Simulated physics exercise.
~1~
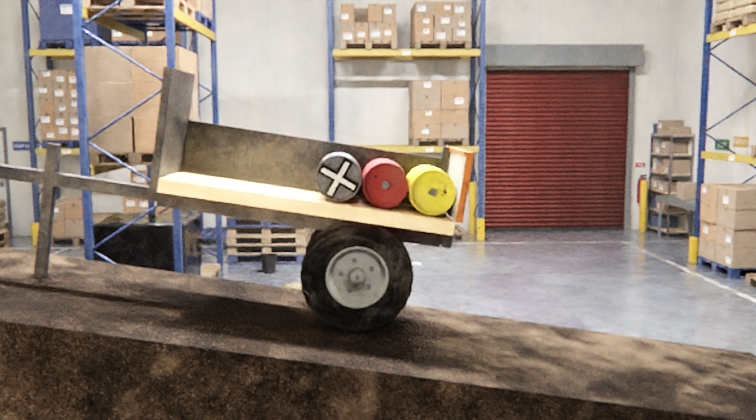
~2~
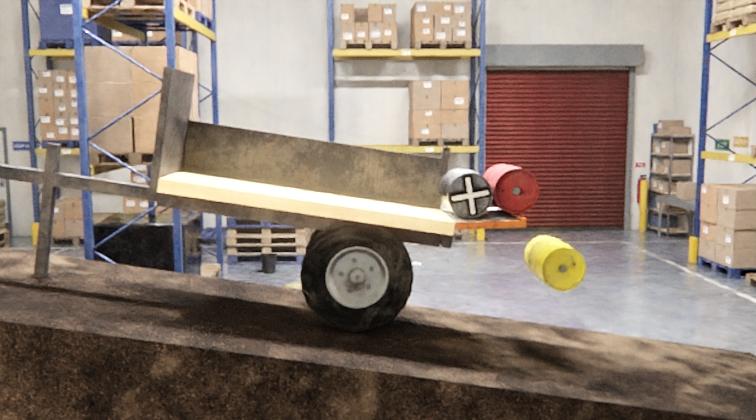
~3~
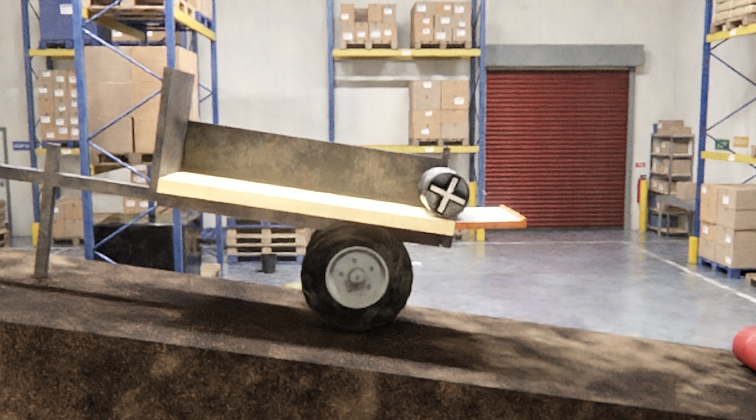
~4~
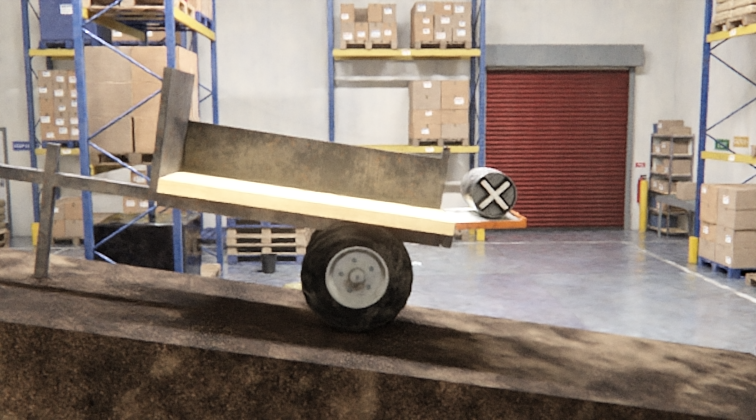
In a warehouse, the tailgate of a sloping trailer swung down and three kegs rolled right; the yellow one dropped off, then the red, while the one marked with a cross rolled back a little before ending up on the open gate.
